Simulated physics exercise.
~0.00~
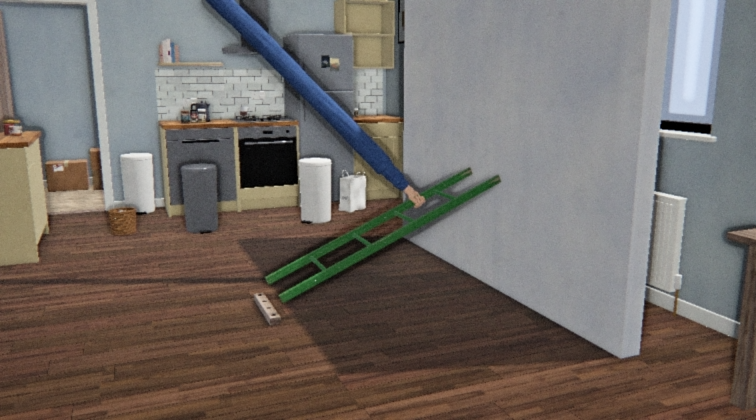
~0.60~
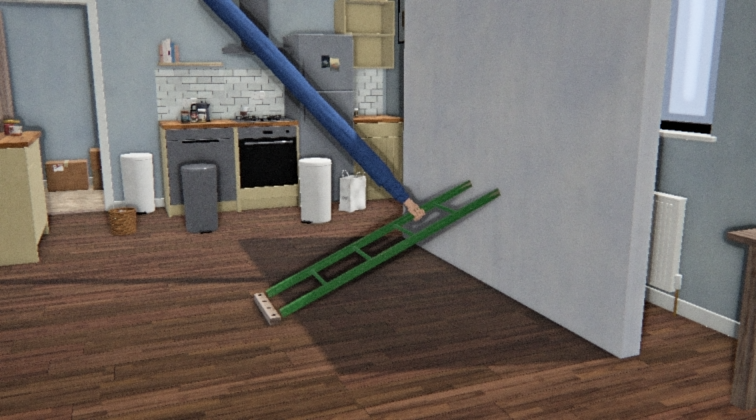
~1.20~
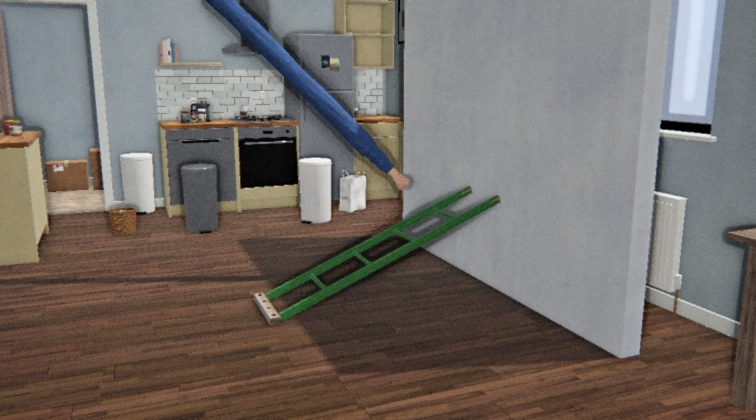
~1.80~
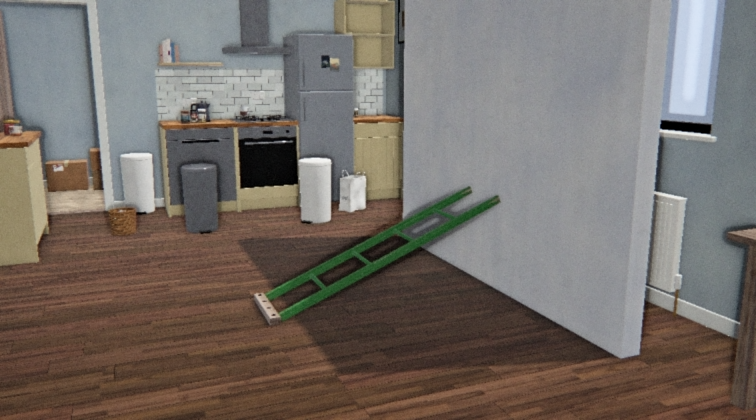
In a kitchen with a dark wooden floor, a long blue-sleeved arm leaned a green gate against a grey wall and lowered it slightly, its foot against a small wooden strip, then let go and drew away, and the gate stayed propped there.
